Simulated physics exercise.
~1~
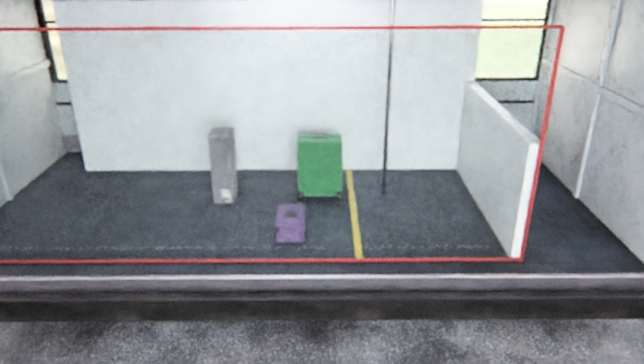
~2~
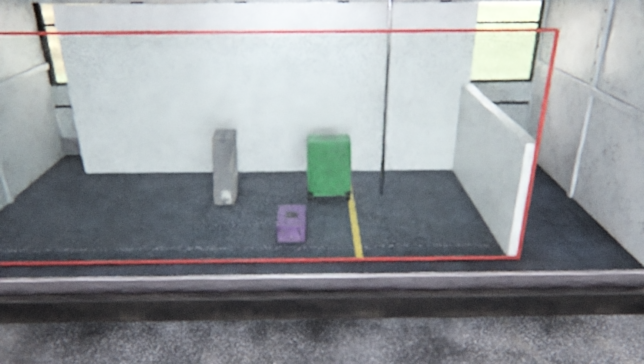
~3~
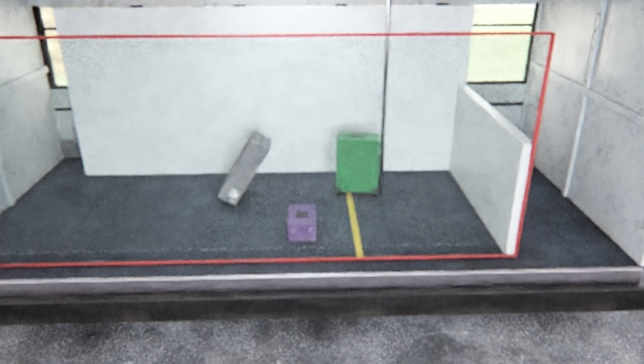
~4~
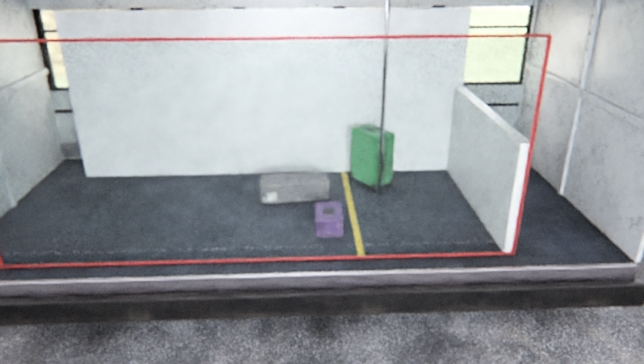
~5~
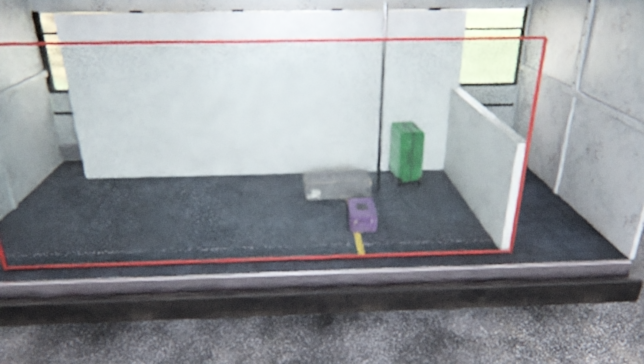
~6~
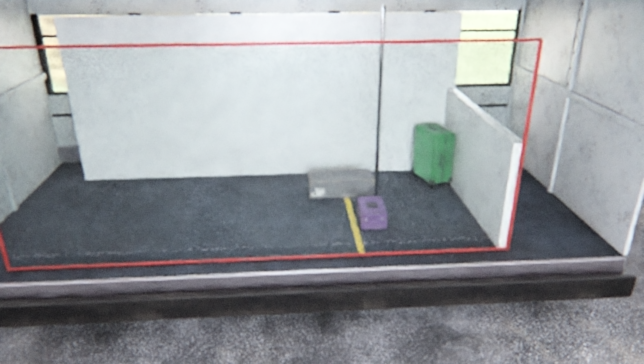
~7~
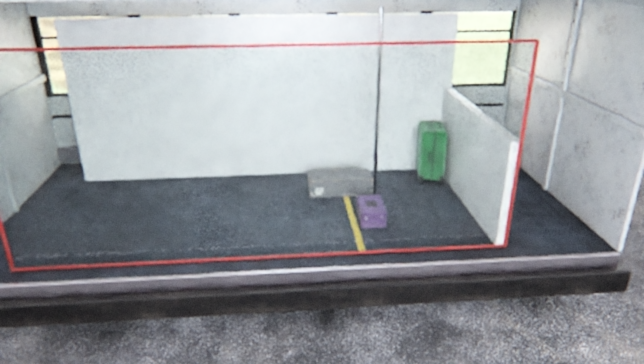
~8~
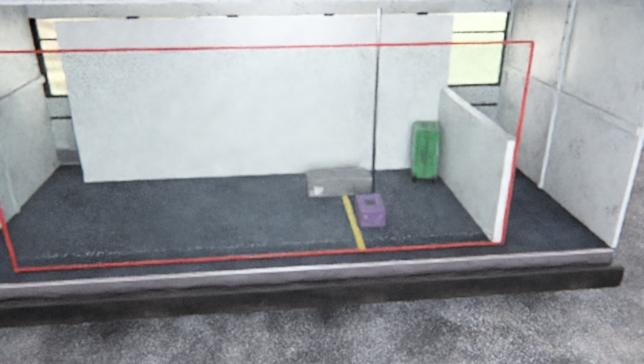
A green wheeled case rolls rightward across the dark floor of a pale-walled bay, seen from the front and slightly above as the view drifts gently sideways. A tall grey box stands to its left, with a low purple toolbox in front, near a yellow floor line and a thin pole. The grey box tips over to the right and lands on its side, while the toolbox slides right. Both continue a little, and the green case rolls up near the low right wall. Finally everything settles, the toolbox just past the line, the grey box short of it, and the case upright.
